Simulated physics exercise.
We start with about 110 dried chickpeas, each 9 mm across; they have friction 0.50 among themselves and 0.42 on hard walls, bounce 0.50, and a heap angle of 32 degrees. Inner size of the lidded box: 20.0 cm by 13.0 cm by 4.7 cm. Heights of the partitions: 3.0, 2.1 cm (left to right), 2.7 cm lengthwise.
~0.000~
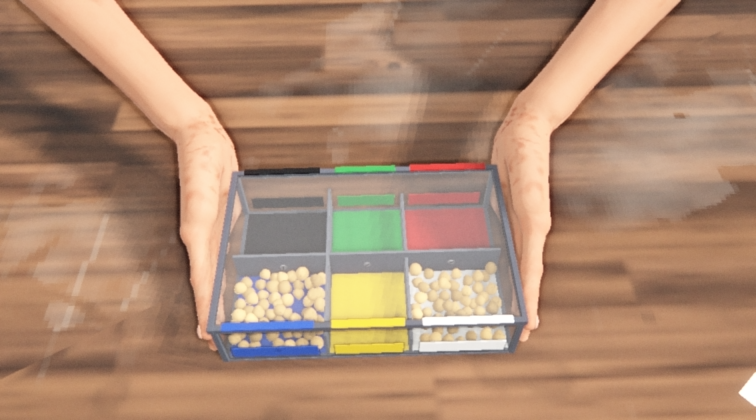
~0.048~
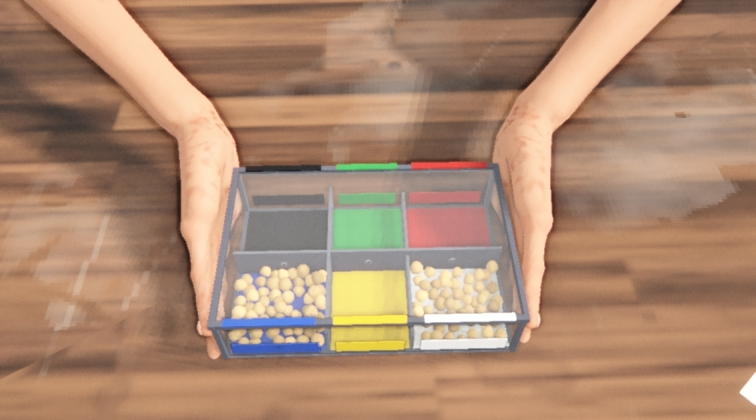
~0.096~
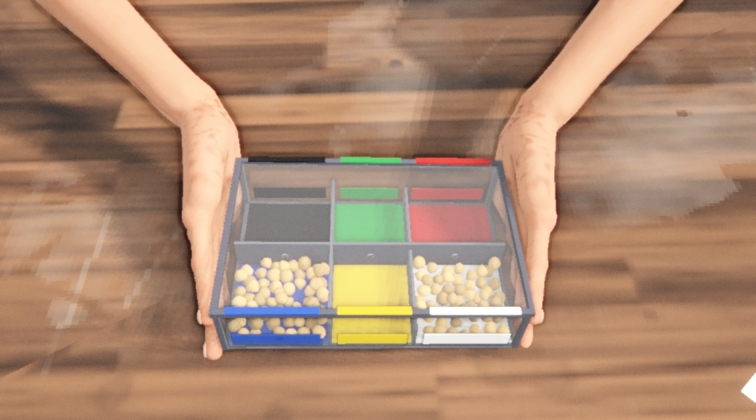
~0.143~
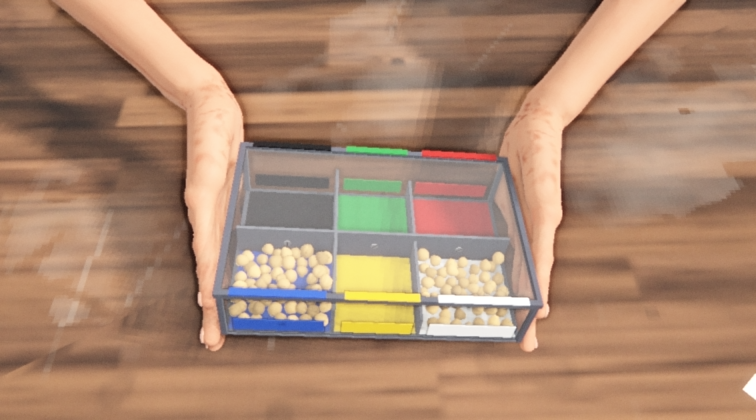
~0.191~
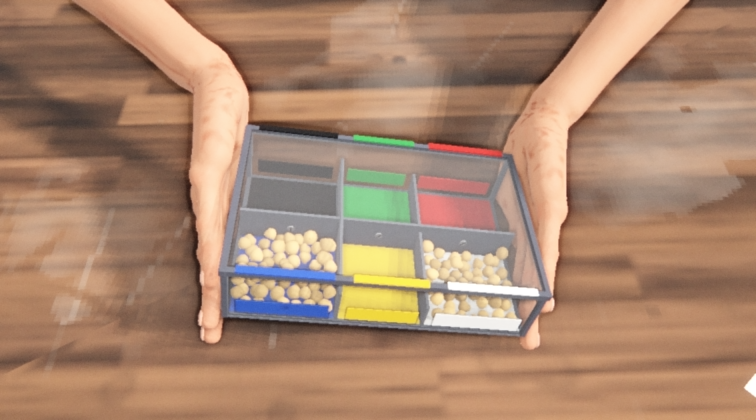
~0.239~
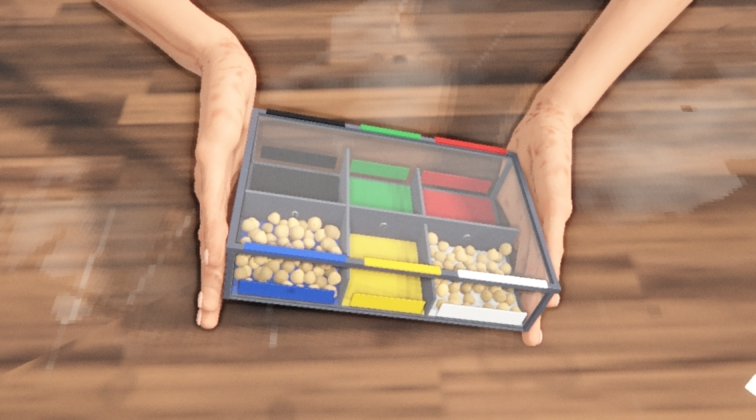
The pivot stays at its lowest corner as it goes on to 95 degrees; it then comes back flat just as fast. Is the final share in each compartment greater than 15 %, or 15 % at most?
In order: Red: Beats the threshold; blue: Beats the threshold; green: Fails to beat the threshold; yellow: Fails to beat the threshold; white: Beats the threshold; black: Fails to beat the threshold.
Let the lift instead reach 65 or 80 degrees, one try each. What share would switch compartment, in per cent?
Try one gives around 0 %, try two around 20 %.
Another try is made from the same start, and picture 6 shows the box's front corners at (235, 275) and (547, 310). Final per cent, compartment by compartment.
Result - red: 5 %; blue: 35 %; green: 0 %; yellow: 5 %; white: 55 %; black: 0 %.
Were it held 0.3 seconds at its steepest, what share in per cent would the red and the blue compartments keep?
Result - red: 40 %; blue: 20 %.
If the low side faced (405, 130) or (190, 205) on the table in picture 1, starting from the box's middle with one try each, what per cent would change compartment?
Roughly 60 per cent on the first try and 45 per cent on the second.
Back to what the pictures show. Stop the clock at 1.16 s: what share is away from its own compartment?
About 5 %.
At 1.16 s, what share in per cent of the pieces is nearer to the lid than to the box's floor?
Something like 40 percent of the pieces.
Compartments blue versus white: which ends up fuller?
The white compartment.
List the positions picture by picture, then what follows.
The first frame shows box tilt 0 degrees, front corners at (214, 327) and (521, 318); blue 55 %, white 45 %.
The second frame shows box tilt 1 degrees, front corners at (215, 323) and (523, 316).
The third frame shows box tilt 4 degrees, front corners at (216, 311) and (528, 310), lowest corner right back.
The fourth frame shows box tilt 8 degrees, front corners at (220, 291) and (536, 302), lowest corner right back.
The fifth frame shows box tilt 12 degrees, front corners at (226, 269) and (544, 294), lowest corner right back.
The sixth frame shows box tilt 17 degrees, front corners at (234, 246) and (552, 286), lowest corner right back; blue 55 %, white 45 %. The box's pace is about 90 degrees a second.
Then, at 1.16 s, tilt 95 degrees; red 5 %, blue 50 %, white 45 %.
After 1.78 s, tilt 42 degrees; red 40 %, blue 20 %, white 35 %.
Then, at 2.44 s, tilt 0 degrees; red 40 %, blue 20 %, white 35 %.
In the end, at 2.9 s, red 40 %, blue 20 %, green 0 %, yellow 0 %, white 35 %, black 0 %.
